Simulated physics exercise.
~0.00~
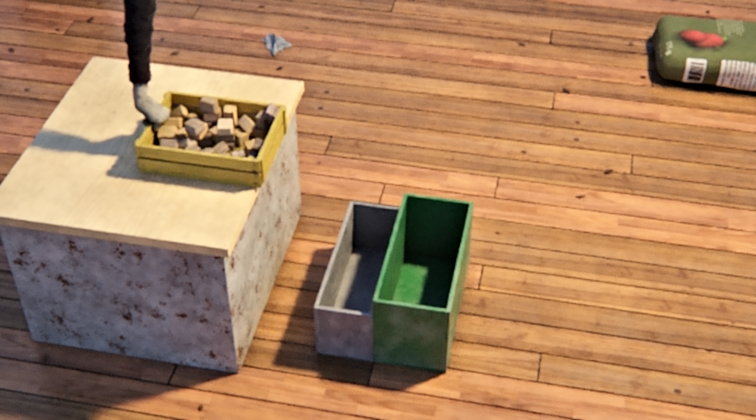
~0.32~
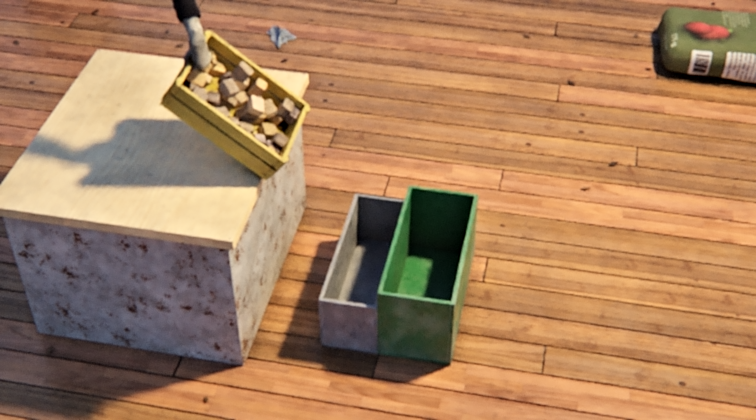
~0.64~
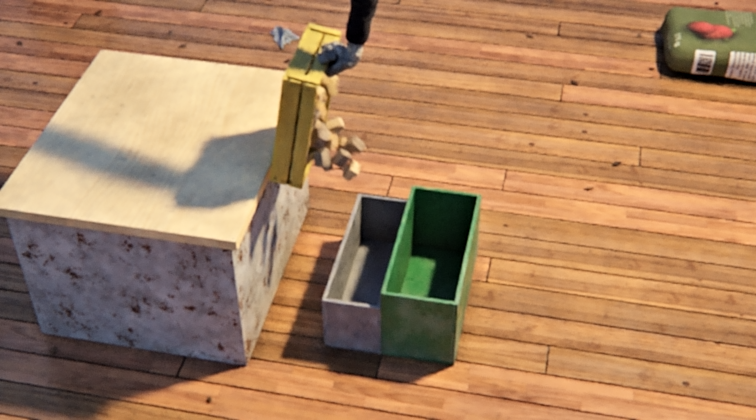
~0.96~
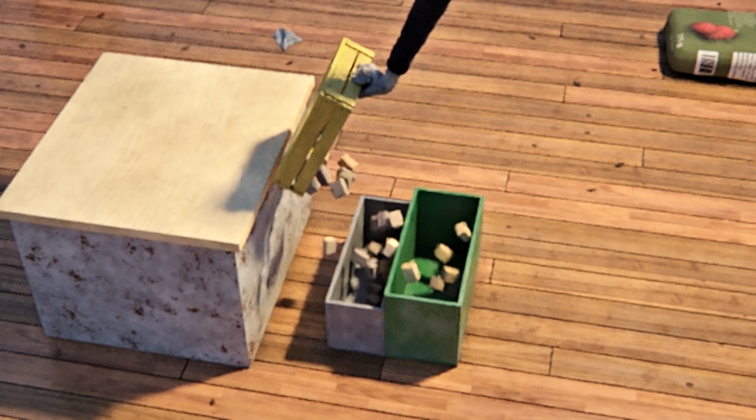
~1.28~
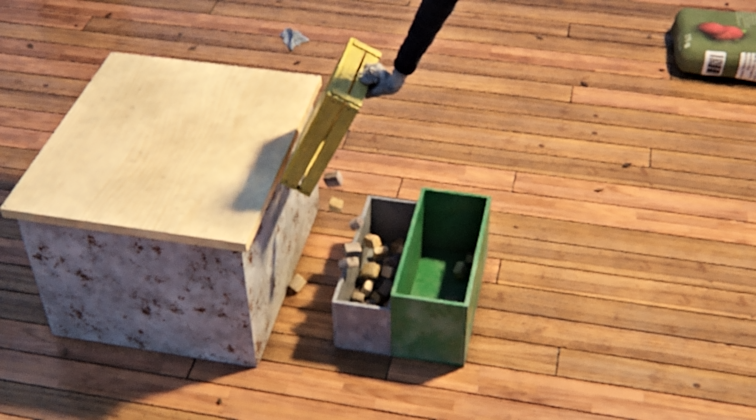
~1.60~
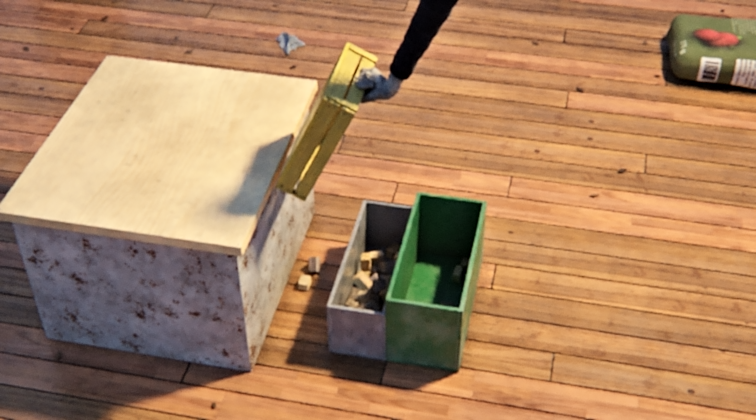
Yellow box of wooden blocks tipping off a bench in a gloved hand's grip, spilling mostly into the grey box below.
